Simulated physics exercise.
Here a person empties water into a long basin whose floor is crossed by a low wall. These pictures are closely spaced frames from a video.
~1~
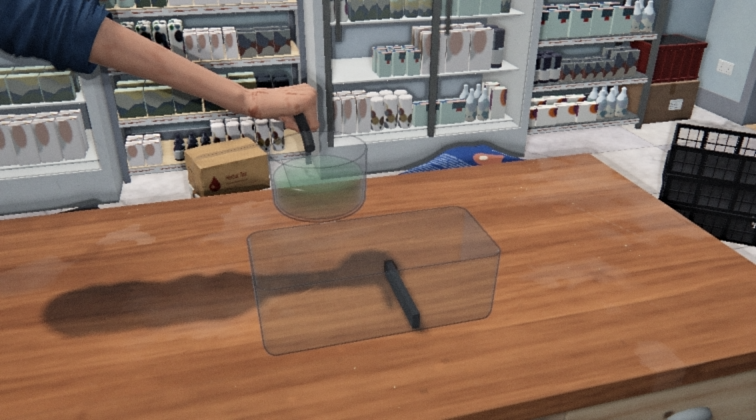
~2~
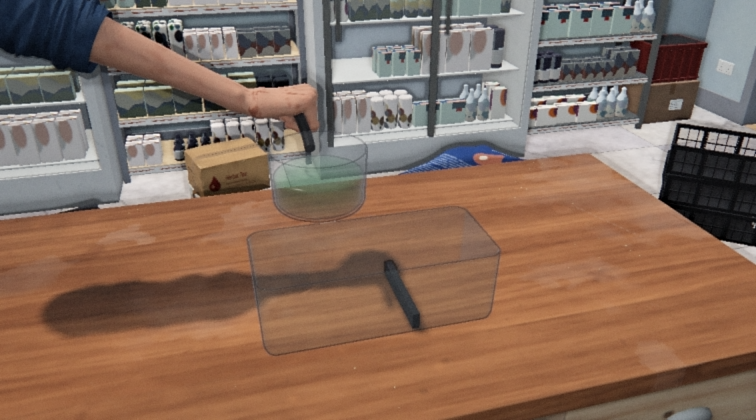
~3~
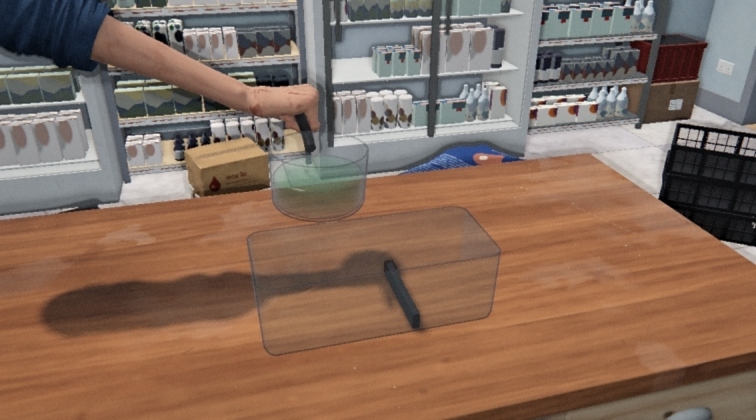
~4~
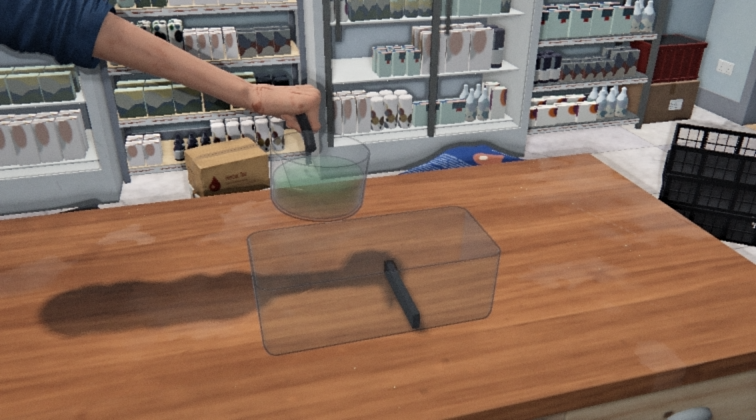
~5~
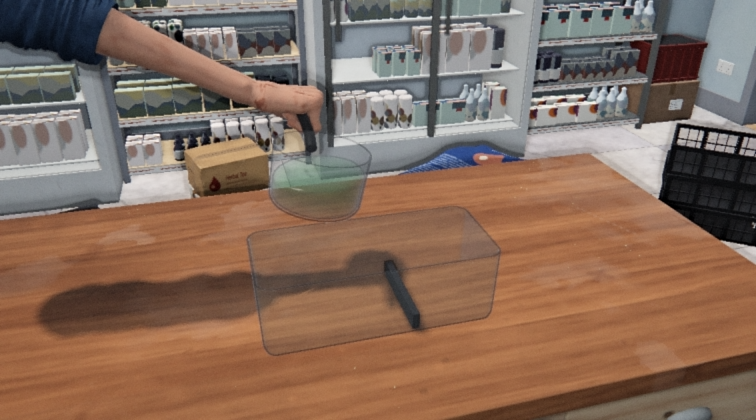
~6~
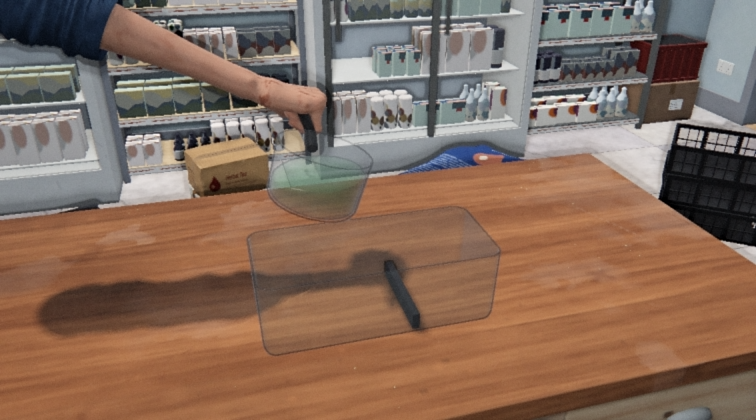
A hand reaching in from the upper left holds a clear, rounded container of pale green liquid by its dark handle above a wooden table, seen from slightly above in a shop-like room. Below sits a long transparent basin with a dark bar across its floor, before stocked white shelves and a cardboard box. The container gradually tilts rightward while the camera stays still.
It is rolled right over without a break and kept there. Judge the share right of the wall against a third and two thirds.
Most likely the right of the wall will hold one third or more, up to two thirds.
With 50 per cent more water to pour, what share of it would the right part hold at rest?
It comes to around 50 percent.
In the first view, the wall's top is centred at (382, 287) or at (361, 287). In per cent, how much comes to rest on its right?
The first position gives around 85 percent, the second around 95 percent.
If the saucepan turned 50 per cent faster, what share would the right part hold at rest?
Estimate: Around 35 %.
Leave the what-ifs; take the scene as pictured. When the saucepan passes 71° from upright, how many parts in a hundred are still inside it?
70 per cent, approximately.
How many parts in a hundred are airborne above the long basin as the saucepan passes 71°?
Airborne fraction: Approx. 25 %.
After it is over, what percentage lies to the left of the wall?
About 55 per cent.
A moment on, the saucepan is tipped part way and 70 per cent is still to pour, 4 is left of the wall and 2 right of it.
Next, the saucepan is tipped right over and 17 per cent is still to pour, 27 is left of the wall and 44 right of it.
Then the saucepan is tipped right over and 1 per cent is still to pour, 51 is left of the wall and 46 right of it.
Later the saucepan is tipped right over and 0 per cent is still to pour, 53 is left of the wall and 47 right of it.
At rest 53 per cent lies left of the wall, 47 right of it and 0 outside.
